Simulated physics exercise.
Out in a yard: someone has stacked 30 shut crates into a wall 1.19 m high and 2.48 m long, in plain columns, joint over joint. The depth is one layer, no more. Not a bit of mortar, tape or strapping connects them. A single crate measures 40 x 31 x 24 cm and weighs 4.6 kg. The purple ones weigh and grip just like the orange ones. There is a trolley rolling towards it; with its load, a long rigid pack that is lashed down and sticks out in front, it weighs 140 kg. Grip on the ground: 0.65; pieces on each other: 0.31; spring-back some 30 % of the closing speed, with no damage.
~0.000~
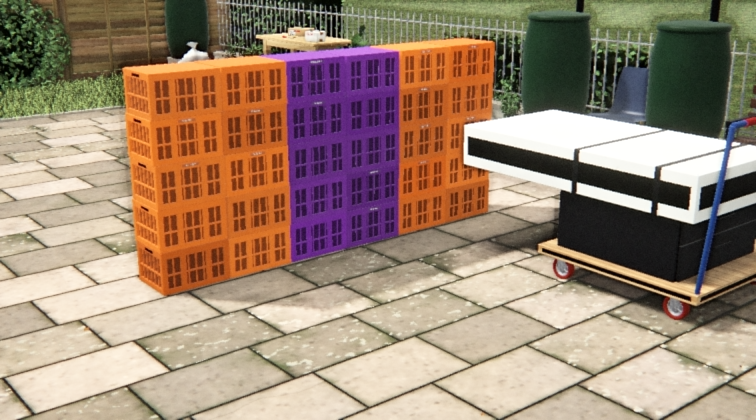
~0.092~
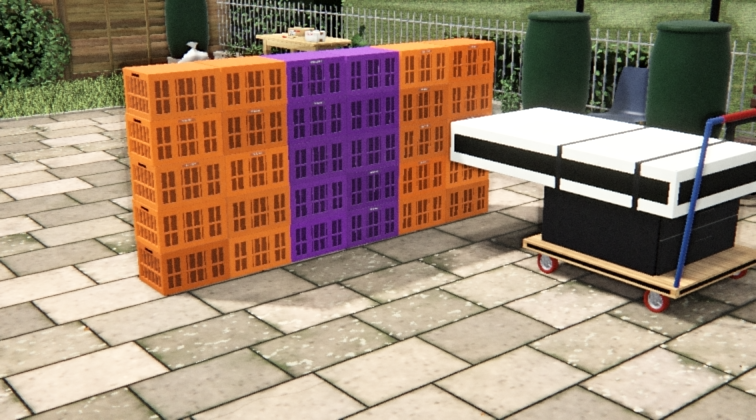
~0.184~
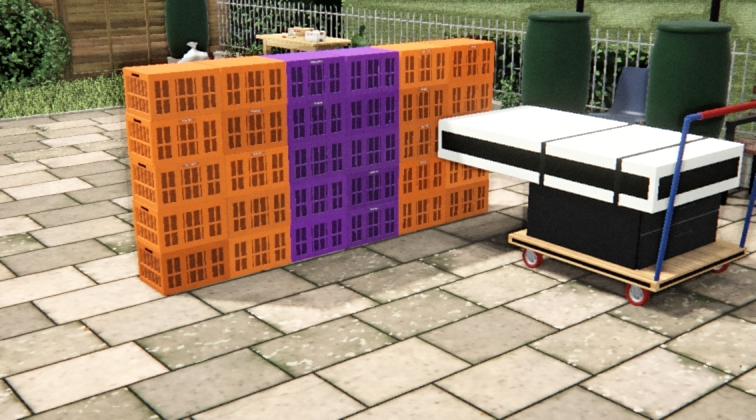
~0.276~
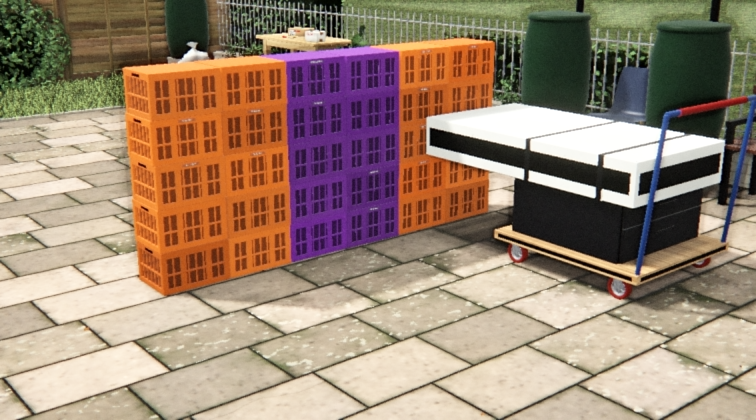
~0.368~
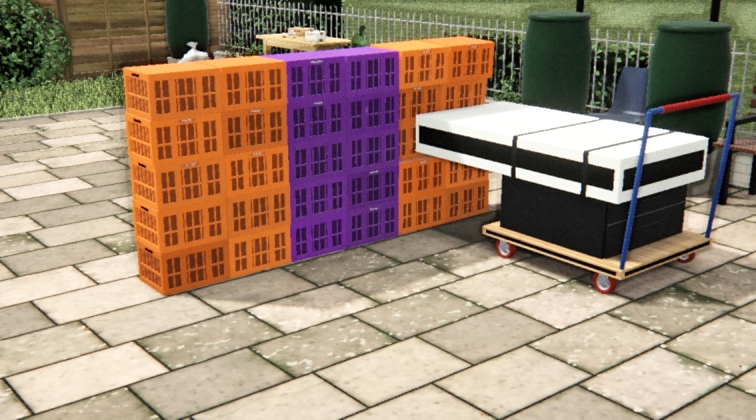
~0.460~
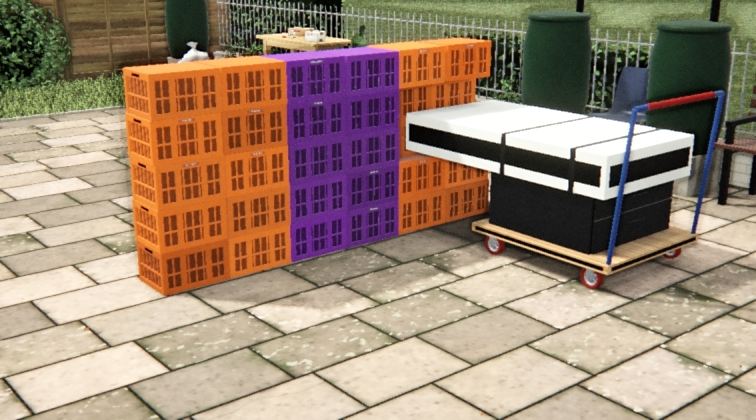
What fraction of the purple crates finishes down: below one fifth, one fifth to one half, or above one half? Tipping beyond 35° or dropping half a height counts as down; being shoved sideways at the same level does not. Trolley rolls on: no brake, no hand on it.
Below one fifth.
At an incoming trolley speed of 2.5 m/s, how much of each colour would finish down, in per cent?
The orange would finish 30 in a hundred down, the purple 0 in a hundred.
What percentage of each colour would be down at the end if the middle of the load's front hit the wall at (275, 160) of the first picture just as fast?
Down at the end: Orange 30 percent, purple 30 percent.
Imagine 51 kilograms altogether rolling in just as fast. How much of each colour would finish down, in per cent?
Result: Orange 30, purple 0 %.
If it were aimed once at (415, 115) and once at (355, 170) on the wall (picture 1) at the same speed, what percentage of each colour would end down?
For orange it's 30 then 20 per cent, for purple 30 then 80 per cent.
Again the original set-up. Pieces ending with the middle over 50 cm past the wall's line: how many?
Around 6, give or take.
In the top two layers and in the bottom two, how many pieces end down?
I count 4 from the top and 0 from the bottom.
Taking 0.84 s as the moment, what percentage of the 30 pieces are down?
By then, 15 per cent.
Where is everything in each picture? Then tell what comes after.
In the first frame (pixels give the middle of a visible side), load (471, 139) 38 cm short of the wall; top purple crate (374, 73); top orange crate (187, 94); none has stirred.
Load (458, 135) 27 cm short of the wall; top purple crate (374, 73), in the second frame.
Load (445, 133) 15 cm short of the wall; top purple crate (374, 73), in the third frame.
Load (433, 130) 43 mm short of the wall; top purple crate (374, 73), in the fourth frame.
Load (422, 127) 58 mm into the wall's line; top purple crate (374, 73); movement in 4 of them, in the fifth frame.
Load (412, 125) 15 cm into the wall's line; top purple crate (374, 73); top orange crate (187, 94); movement in 6 of them, in the sixth frame.
After 0.62 s, load 29 cm past the wall's line, still rolling; none of the 10 purple crates down (0 of 30 in all colours); top purple crate unmoved.
After 0.84 s, load 45 cm past the wall's line, still rolling; none of the 10 purple crates down (5 of 30 in all colours); top purple crate unmoved.
After 1.16 s, load 66 cm past the wall's line, still rolling; none of the 10 purple crates down (6 of 30 in all colours); top purple crate unmoved.
After 1.58 s, load 80 cm past the wall's line, still rolling; none of the 10 purple crates down (6 of 30 in all colours); top purple crate unmoved.
In the end (3.1 s), load 80 cm past the wall's line, stopped; none of the 10 purple crates down (6 of 30 in all colours); top purple crate unmoved; top orange crate unmoved. That is 0 per cent. From the last view, middles, top purple crate near (357, 71), top orange crate near (173, 90).
